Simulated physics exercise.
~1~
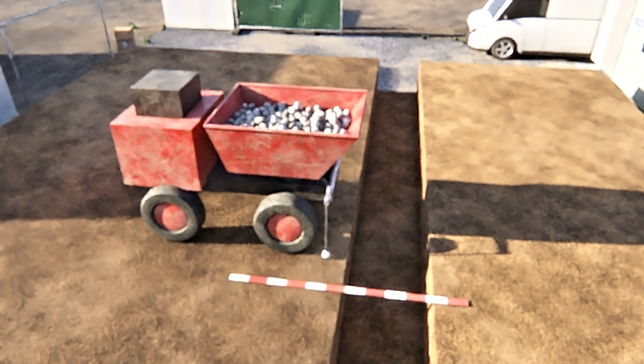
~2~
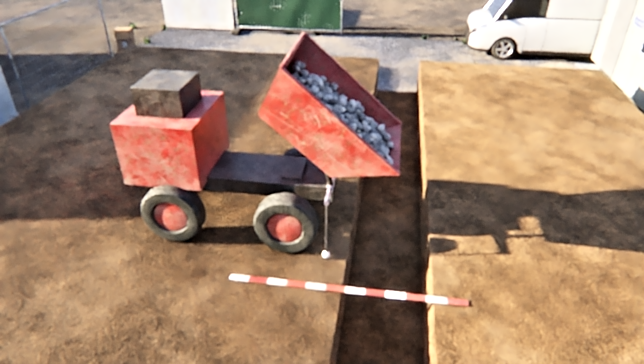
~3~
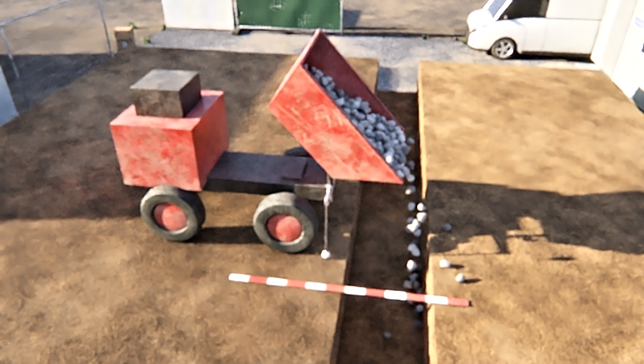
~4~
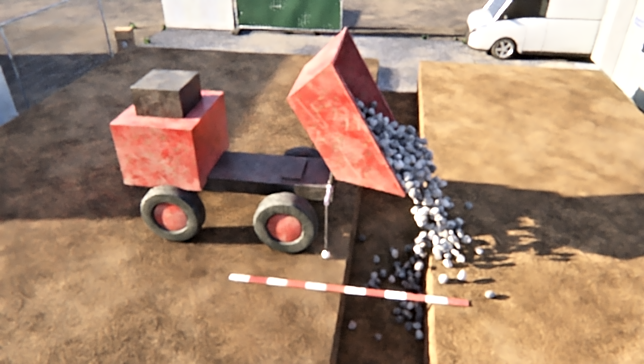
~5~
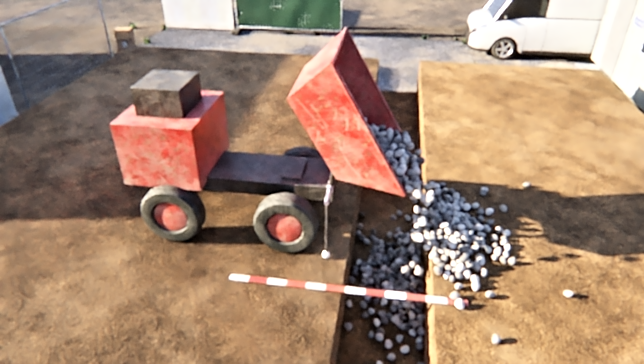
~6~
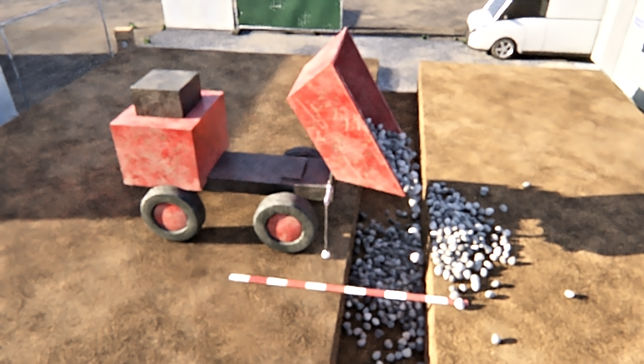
A red dumper tips its skip, spilling round stones into and beyond a trench, retaining some.
